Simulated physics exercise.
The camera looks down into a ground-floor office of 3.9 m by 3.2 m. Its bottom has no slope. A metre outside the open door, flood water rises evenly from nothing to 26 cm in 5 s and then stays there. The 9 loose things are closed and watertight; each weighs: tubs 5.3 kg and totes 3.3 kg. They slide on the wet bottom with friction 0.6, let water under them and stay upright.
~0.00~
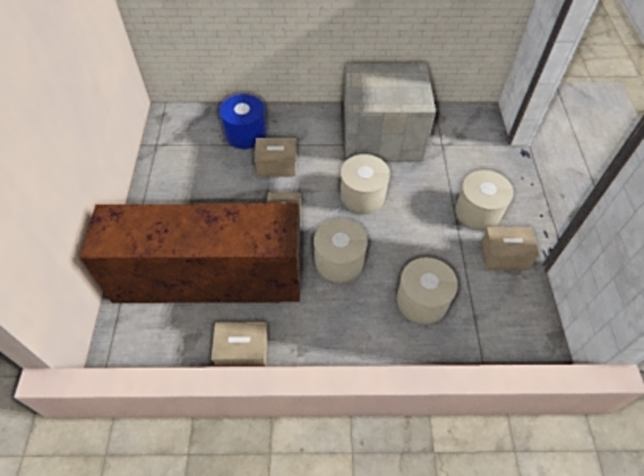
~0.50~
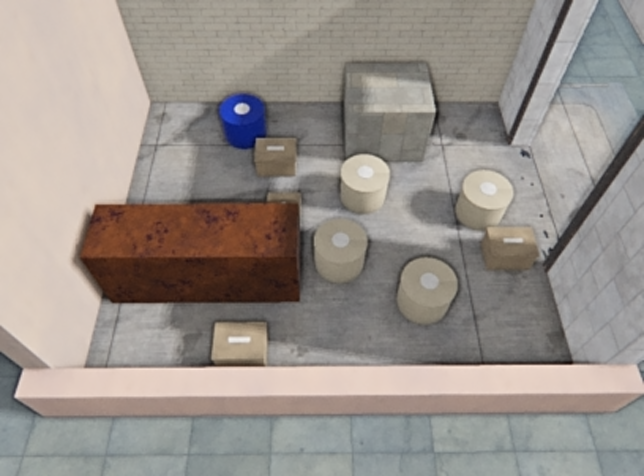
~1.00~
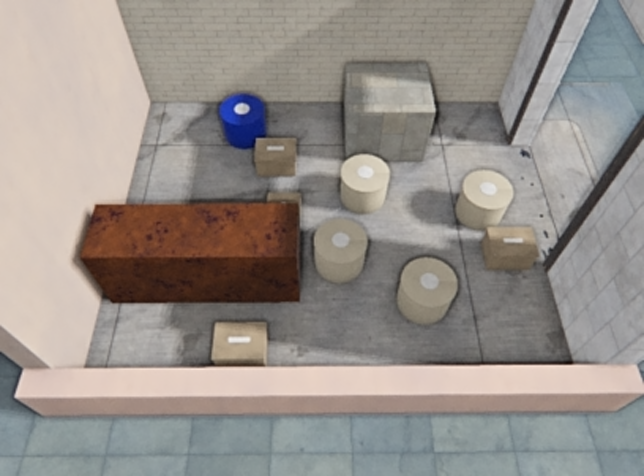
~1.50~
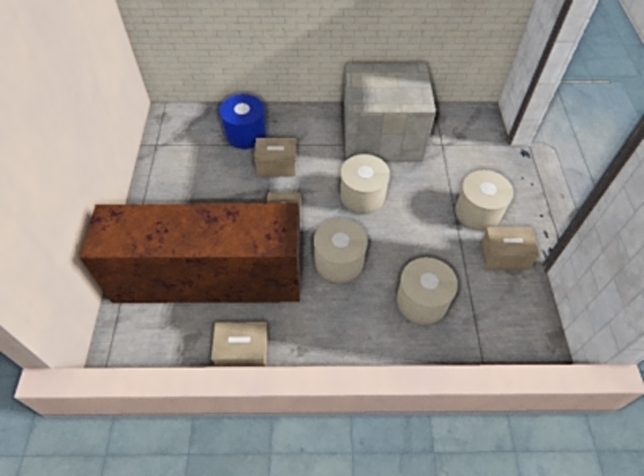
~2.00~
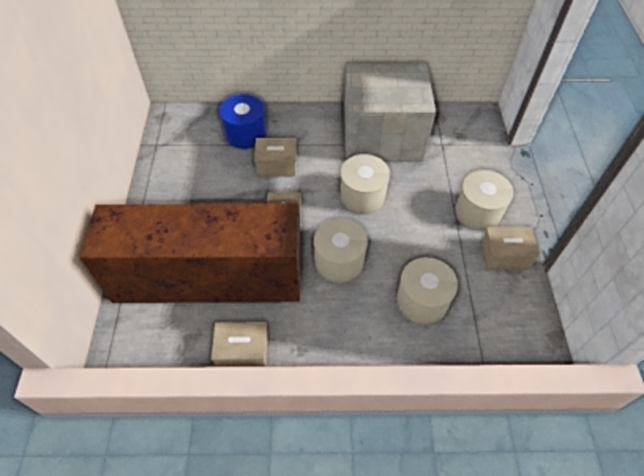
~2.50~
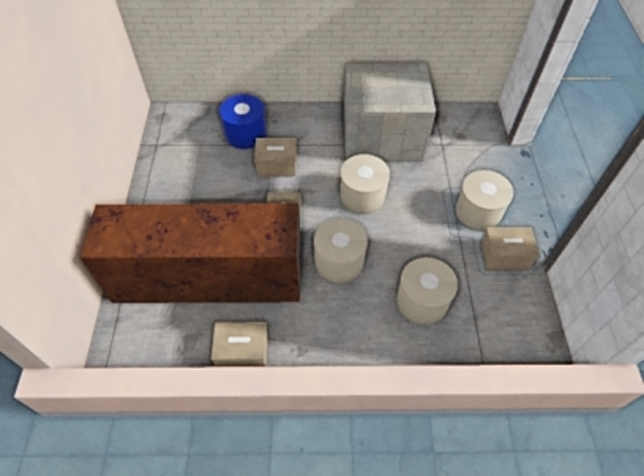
Water spreads over the paving outside and just enters the doorway; the tubs stay still.
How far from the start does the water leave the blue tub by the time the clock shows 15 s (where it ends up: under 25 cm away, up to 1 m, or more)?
The blue tub slides a little.
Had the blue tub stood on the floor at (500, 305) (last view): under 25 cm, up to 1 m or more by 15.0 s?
It moves a short way.
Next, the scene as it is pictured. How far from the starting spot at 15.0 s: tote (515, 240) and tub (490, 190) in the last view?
In turn: 120 cm, 250 cm.
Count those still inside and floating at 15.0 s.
At that moment 9.
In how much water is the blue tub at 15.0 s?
Roughly 17 cm.
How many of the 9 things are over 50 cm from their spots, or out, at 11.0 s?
I count 8.
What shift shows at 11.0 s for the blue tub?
Roughly 80 cm by then.
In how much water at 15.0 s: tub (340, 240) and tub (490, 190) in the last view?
Roughly 25 and 21 cm.
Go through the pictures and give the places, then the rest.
The blue tub at (242, 109) rests on the ground; water covers 0.0 m2; 0 of 9 have shifted, in the first frame.
The blue tub at (242, 109) rests on the ground; water covers 0.0 m2; 0 of 9 have shifted, in the second frame.
The blue tub at (242, 109) rests on the ground; 0.0 m2 under water; 0 of 9 have shifted, in the third frame.
The blue tub at (242, 109), on the bottom; 0.0 m2 under water; 0 of 9 have shifted, in the fourth frame.
The blue tub at (242, 109), on the bottom; 0.0 m2 under water; 0 of 9 have shifted, in the fifth frame.
The blue tub at (242, 109), on the bottom; water covers 0.5 m2; 0 of 9 have shifted, in the sixth frame.
After 3.5 s the blue tub is near (242, 109), 0.0 m from its start, aground; 0 afloat.
After 6.8 s the blue tub is near (197, 89), 0.6 m from its start, afloat; 7 afloat.
After 11.0 s the blue tub is near (200, 155), 0.8 m from its start, afloat; 9 afloat.
After 15.0 s the blue tub is near (253, 124), 0.4 m from its start, afloat; 9 afloat.
